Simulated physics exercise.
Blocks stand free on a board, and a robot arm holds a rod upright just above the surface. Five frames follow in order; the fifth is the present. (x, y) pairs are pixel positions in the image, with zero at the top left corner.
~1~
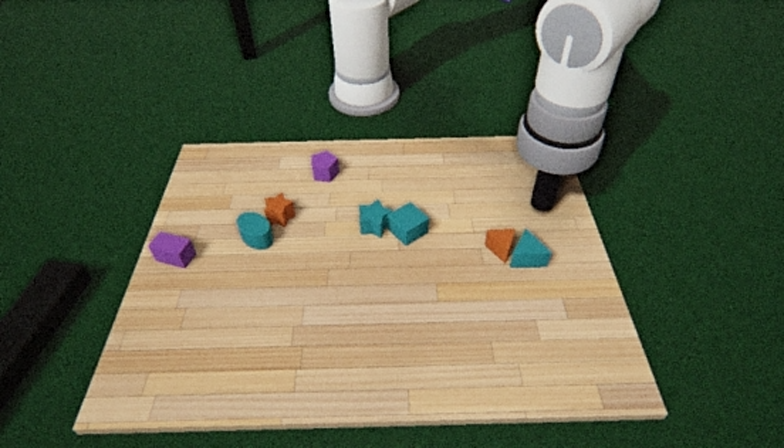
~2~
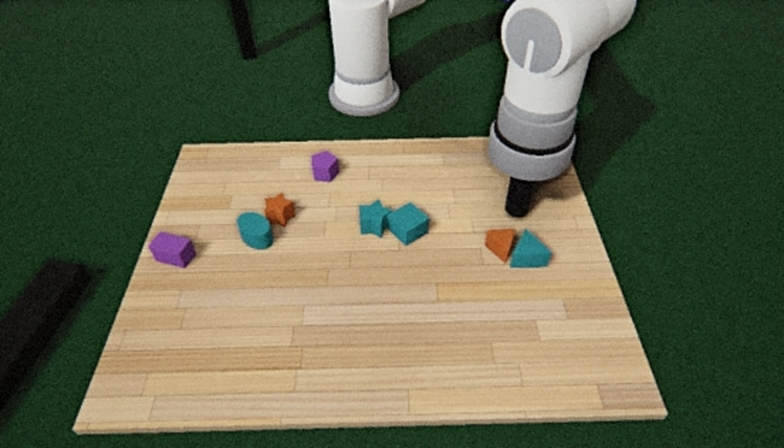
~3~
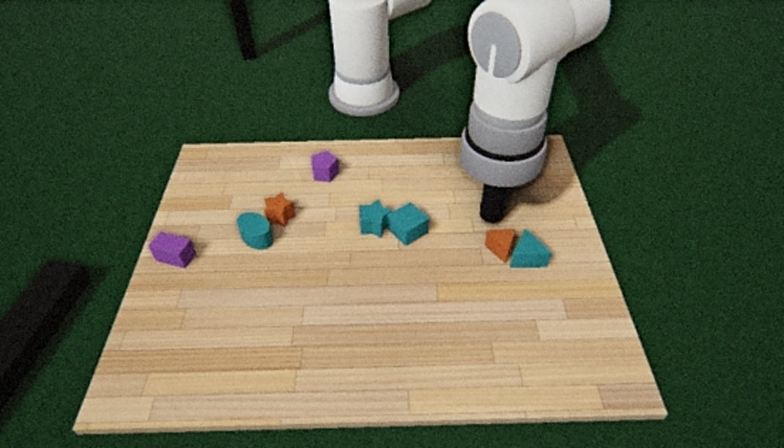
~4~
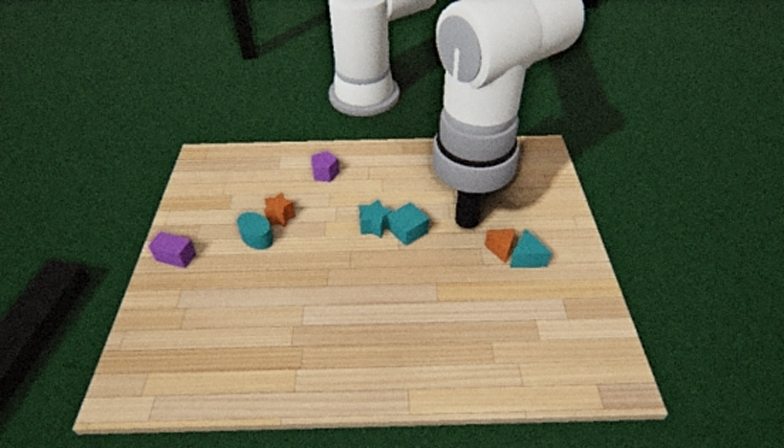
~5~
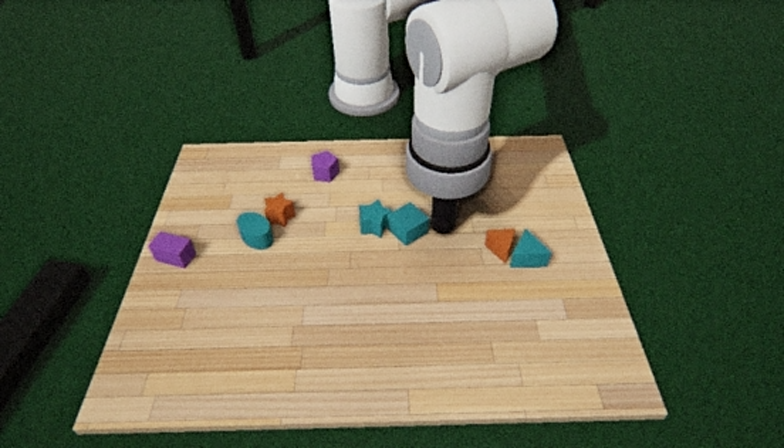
The video shows a robot arm holding a dark rod upright over a wooden board scattered with purple, orange and turquoise blocks. The arm moves the rod steadily left, close to the turquoise square piece, while the blocks stay still.
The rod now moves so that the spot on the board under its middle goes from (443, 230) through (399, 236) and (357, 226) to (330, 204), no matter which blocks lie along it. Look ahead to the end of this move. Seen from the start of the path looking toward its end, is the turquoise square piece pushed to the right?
Short answer: No.
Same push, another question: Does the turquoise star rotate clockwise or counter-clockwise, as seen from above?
Looking from above, the answer is clockwise.
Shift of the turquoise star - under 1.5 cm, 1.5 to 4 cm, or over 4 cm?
The over 4 cm band.
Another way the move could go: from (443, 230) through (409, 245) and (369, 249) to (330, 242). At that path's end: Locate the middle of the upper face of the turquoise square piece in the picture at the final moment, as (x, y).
It is at (338, 208).
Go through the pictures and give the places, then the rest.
Rod tip at (542, 204); block tops, purple pentagon at (323, 159); turquoise star at (374, 211); turquoise square piece at (408, 216), in the first frame.
Rod at (516, 210); blocks unchanged, in the second frame.
Rod at (491, 215); blocks unchanged, in the third frame.
Rod at (467, 221); blocks unchanged, in the fourth frame.
Rod at (443, 226); purple pentagon at (323, 159); turquoise star at (374, 211); turquoise square piece at (408, 216), in the fifth frame.
What follows on the original path. One third of the way, rod at (398, 232); turquoise star at (346, 203), turned 20° clockwise; turquoise square piece at (369, 217), turned 25° clockwise.
Two thirds of the way, rod at (357, 221); turquoise star at (333, 194), turned 50° clockwise; turquoise square piece at (328, 215), turned 30° clockwise.
At the end, rod at (329, 199); purple pentagon in place; turquoise star at (310, 175), turned 55° clockwise; turquoise square piece at (319, 215).
